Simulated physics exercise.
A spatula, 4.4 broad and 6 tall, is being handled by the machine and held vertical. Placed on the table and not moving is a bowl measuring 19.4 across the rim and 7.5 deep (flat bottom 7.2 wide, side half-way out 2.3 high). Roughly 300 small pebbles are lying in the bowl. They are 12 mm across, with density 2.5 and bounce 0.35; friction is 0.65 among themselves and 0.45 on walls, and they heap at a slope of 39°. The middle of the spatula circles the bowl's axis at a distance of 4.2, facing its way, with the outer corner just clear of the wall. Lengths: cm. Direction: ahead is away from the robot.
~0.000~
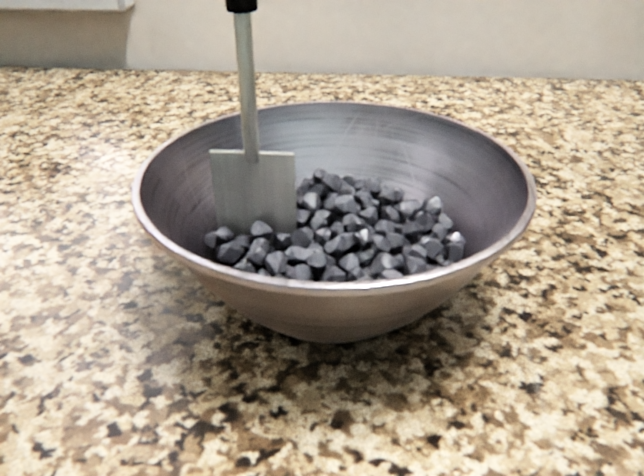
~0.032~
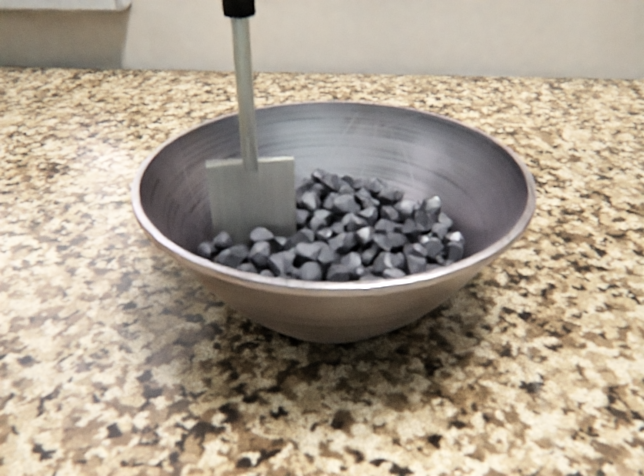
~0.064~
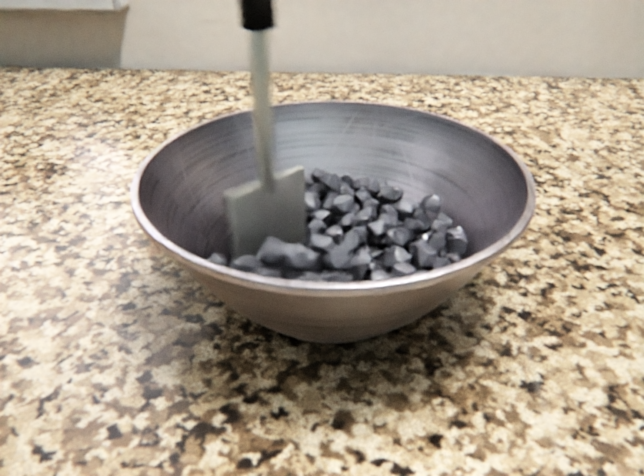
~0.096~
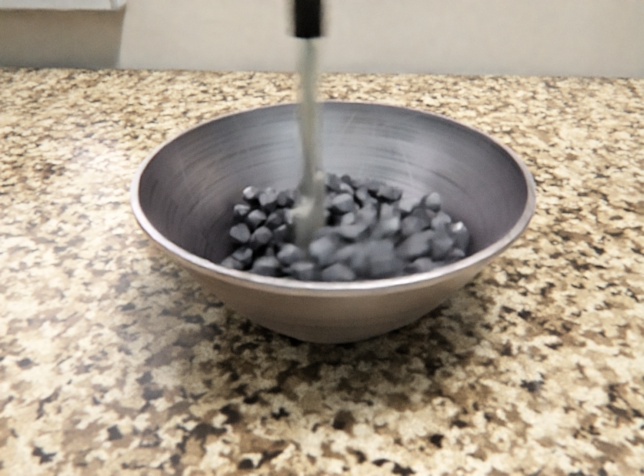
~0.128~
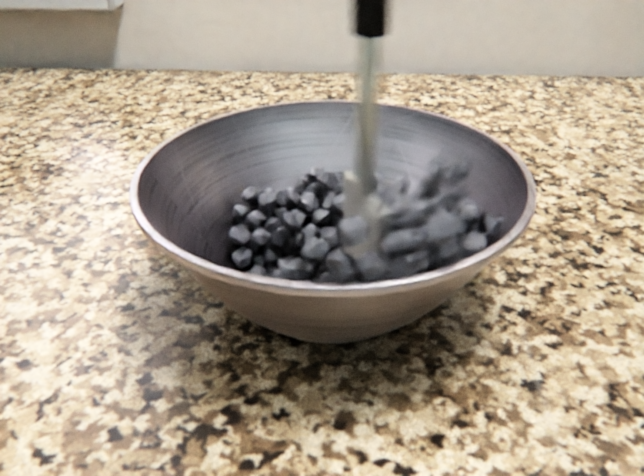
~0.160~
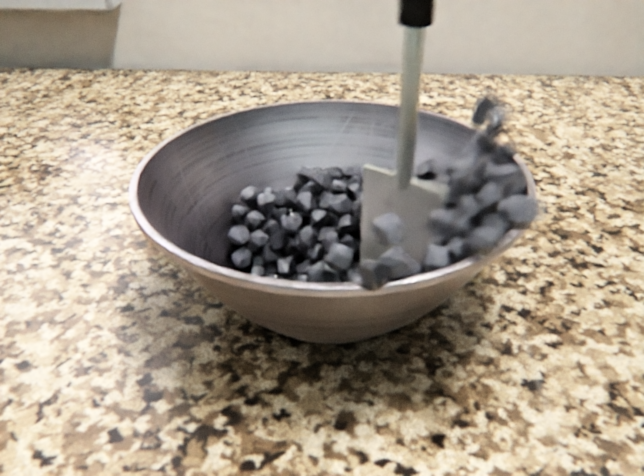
A spatula held upright dipped into a bowl of dark grey pebbles, turned as it swept from the left side to the right, and pushed some of them up the right wall, tossing a few upward.
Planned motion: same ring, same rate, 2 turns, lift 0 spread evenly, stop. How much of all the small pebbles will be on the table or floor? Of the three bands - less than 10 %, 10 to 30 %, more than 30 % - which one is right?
The right band is more than 30 %.
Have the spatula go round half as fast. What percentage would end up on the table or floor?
Then roughly 10 %.
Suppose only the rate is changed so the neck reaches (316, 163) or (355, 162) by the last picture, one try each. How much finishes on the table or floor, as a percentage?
About 15 % for one try and about 25 % for the other, in order.
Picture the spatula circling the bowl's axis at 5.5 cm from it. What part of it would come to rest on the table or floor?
It would be close to 20 per cent then.
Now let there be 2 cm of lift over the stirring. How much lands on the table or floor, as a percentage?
Roughly 20 per cent.
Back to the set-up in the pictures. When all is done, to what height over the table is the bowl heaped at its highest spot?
It reaches some 6.5 cm above the table.
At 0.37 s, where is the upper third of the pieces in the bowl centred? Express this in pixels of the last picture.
Centre estimate: Approx. (208, 209) px.
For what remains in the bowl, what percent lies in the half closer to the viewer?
60 %.
After 0.37 s, 7° round, highest piece 11 above the table; 236 in the bowl, 37 on the table or floor, 24 in flight or on the tool.
After 0.58 s, 229° round, highest piece 10 above the table; 196 in the bowl, 79 on the table or floor, 22 in flight or on the tool.
After 0.89 s, 0° round, highest piece 6 above the table; 174 in the bowl, 122 on the table or floor, 1 in flight or on the tool.
After 1.59 s, 0° round, highest piece 6 above the table; 174 in the bowl, 123 on the table or floor.
At rest, 174 in the bowl, 123 on the table or floor. That is 41 % on the table or floor.
